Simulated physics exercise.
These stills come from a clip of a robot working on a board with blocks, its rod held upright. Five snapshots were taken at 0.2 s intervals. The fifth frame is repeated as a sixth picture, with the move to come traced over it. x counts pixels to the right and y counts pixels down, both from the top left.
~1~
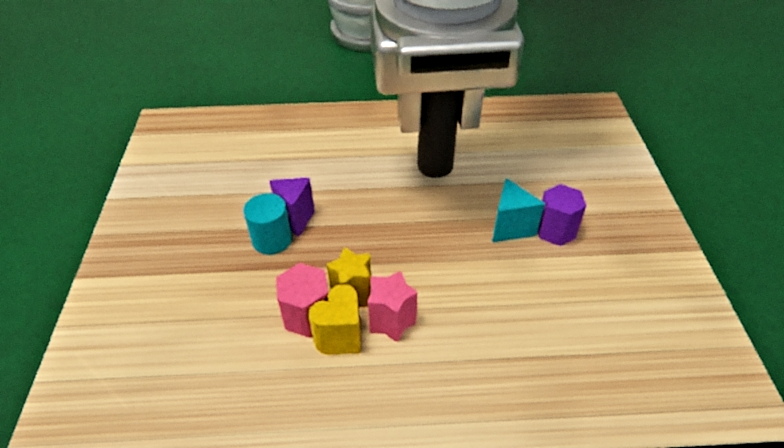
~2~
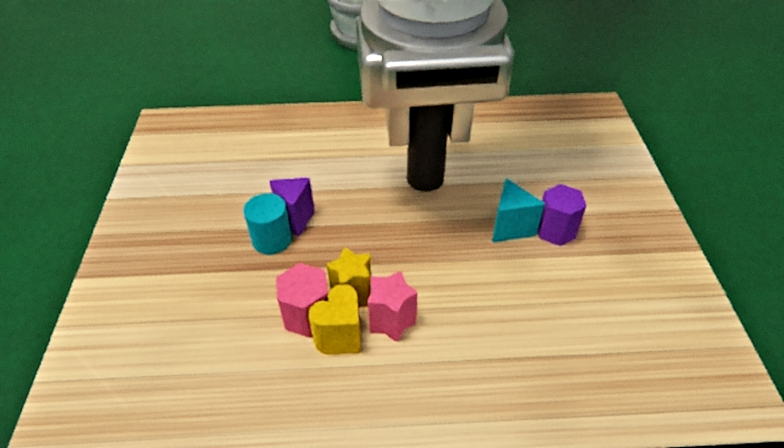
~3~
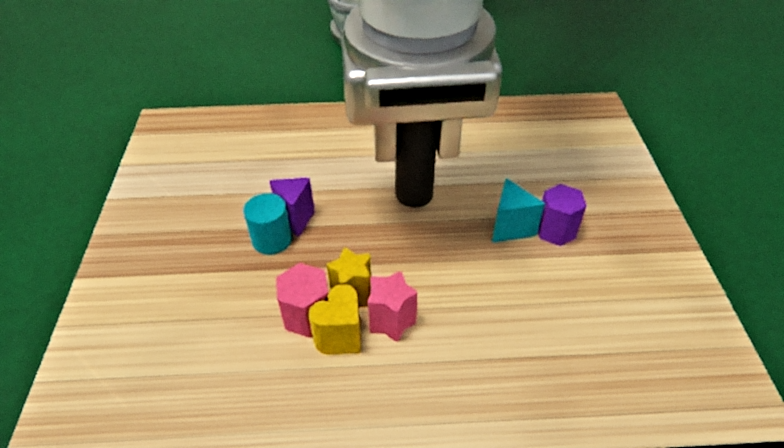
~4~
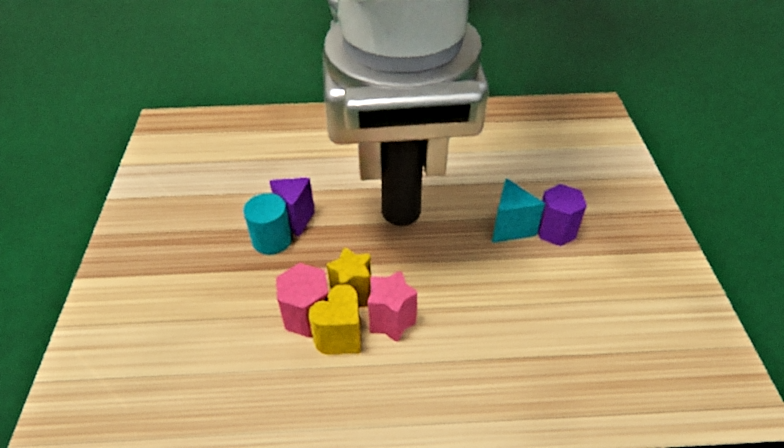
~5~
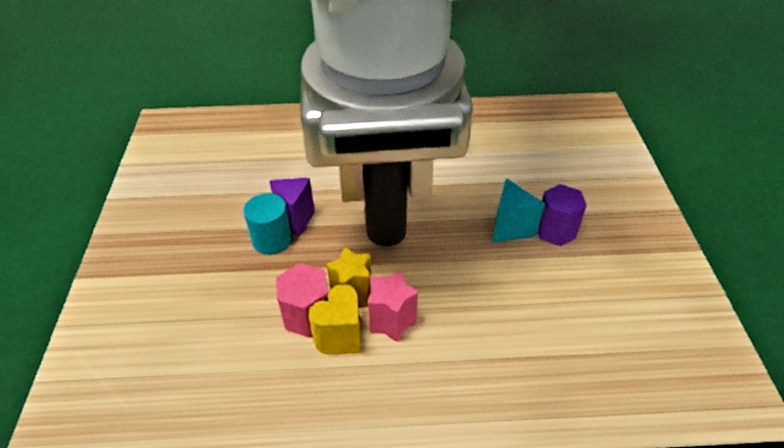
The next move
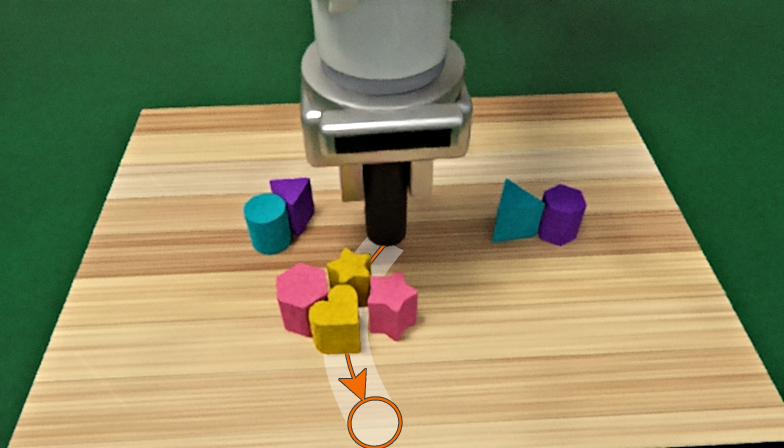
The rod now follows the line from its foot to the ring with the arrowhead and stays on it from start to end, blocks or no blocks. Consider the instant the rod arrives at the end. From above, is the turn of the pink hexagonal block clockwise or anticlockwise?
Looking down, it rotates clockwise.
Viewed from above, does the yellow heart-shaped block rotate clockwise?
I believe not.
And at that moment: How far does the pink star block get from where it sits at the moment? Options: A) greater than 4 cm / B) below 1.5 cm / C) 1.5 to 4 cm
B - below 1.5 cm.
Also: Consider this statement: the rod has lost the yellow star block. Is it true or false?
This is true.
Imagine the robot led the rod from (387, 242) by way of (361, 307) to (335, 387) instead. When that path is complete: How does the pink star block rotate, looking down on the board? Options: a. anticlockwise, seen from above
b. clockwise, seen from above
I'll go with a - anticlockwise, seen from above.
Path on the board, from (387, 242) via (354, 290) and (347, 353), ending at (375, 422).
What follows on the original path. One third of the way, rod at (352, 281); pink hexagonal block at (282, 300), turned 20° clockwise; yellow heart-shaped block at (329, 334), turned 15° anticlockwise; yellow star block at (335, 290).
Two thirds of the way, rod at (346, 345); pink hexagonal block at (268, 311), turned 60° clockwise; yellow heart-shaped block at (316, 388), turned 95° anticlockwise; yellow star block at (304, 345), turned 40° clockwise.
At the end, rod at (374, 414); pink hexagonal block at (268, 311), turned 60° clockwise; yellow heart-shaped block at (312, 393), turned 105° anticlockwise; yellow star block at (303, 350), turned 65° clockwise; pink star block in place.
